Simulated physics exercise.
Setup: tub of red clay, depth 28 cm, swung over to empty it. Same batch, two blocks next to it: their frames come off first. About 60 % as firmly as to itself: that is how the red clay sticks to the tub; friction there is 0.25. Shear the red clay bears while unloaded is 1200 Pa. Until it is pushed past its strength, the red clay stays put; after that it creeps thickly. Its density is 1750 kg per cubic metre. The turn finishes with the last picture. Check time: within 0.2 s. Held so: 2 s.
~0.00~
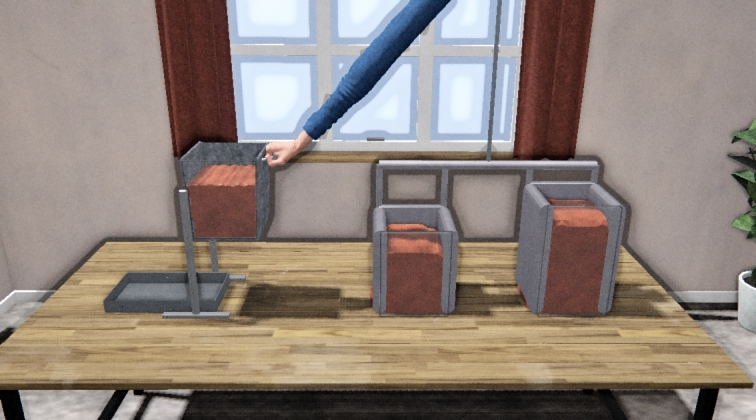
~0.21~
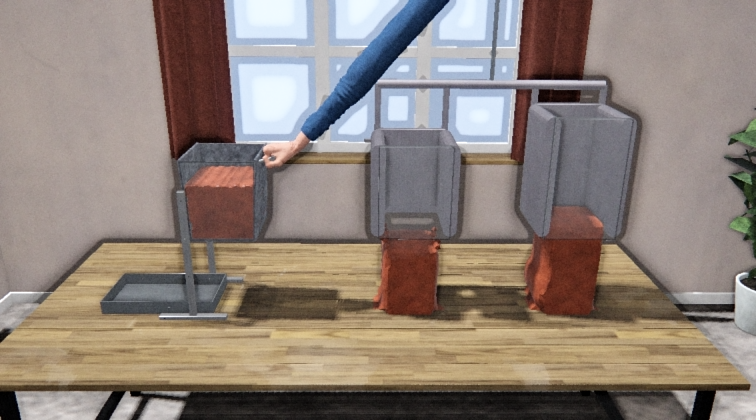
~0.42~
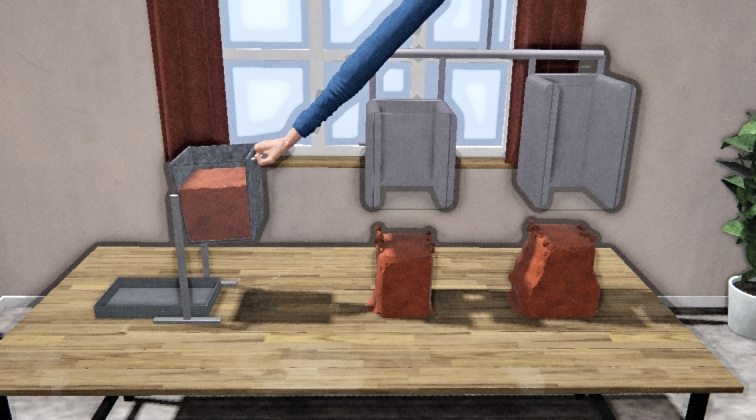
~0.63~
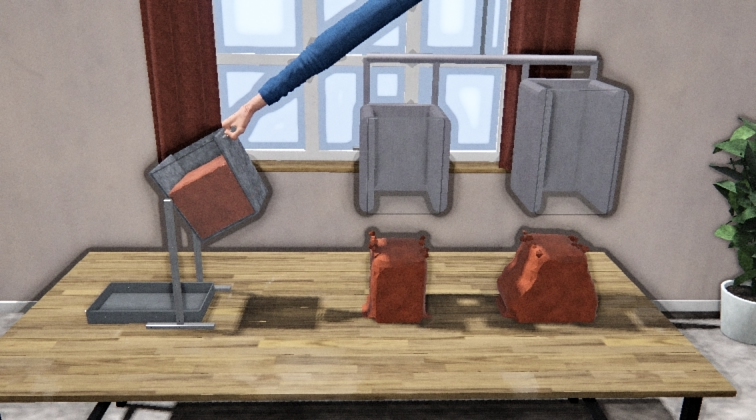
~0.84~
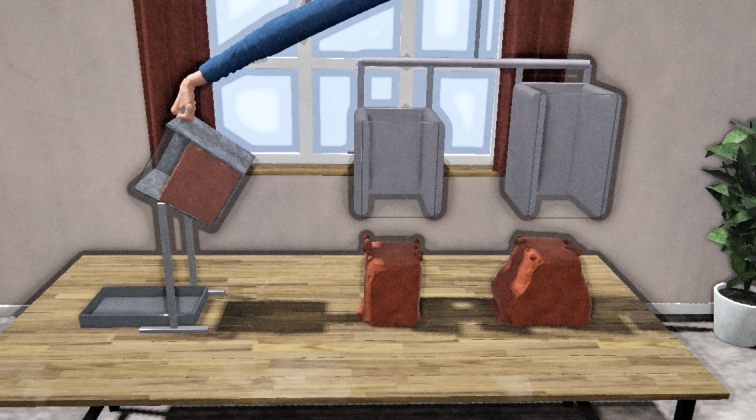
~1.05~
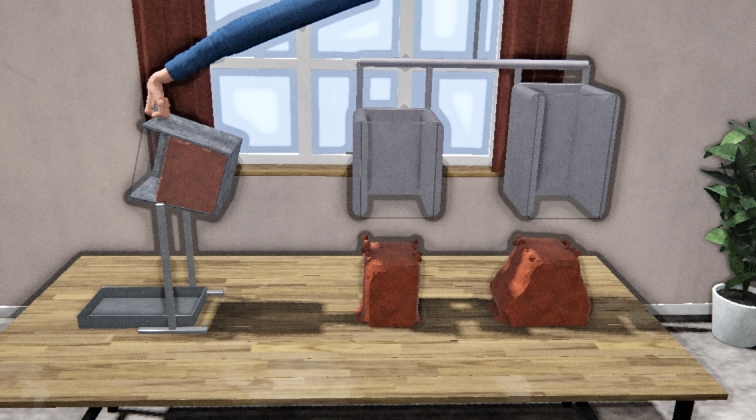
Two grey open-sided moulds on a bar rise off two blocks of red clay on a wooden table, seen from the front before a red-curtained window, the right block slumping and widening while the left keeps its height. At left, a blue-sleeved arm grips a grey tub of red clay on a stand above a tray. The hand then swings the tub over leftward, the clay staying inside, as the view shifts slightly right.
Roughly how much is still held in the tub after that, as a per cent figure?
The amount still held in the tub is about 100 per cent.
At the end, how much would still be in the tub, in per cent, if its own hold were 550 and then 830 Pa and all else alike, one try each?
In order: Around 100 % and around 100 %.
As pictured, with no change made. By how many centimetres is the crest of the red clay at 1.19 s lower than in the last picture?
About 0 cm.
By 1.19 s, the tub is at 74 degrees and holds 100 %.
By 1.36 s, the tub is at 74 degrees and holds 100 %.
By 1.53 s, the tub is at 74 degrees and holds 100 %.
By 1.70 s, the tub is at 74 degrees and holds 100 %.
By 3.05 s, at the end, the tub is at 74 degrees and holds 100 %.
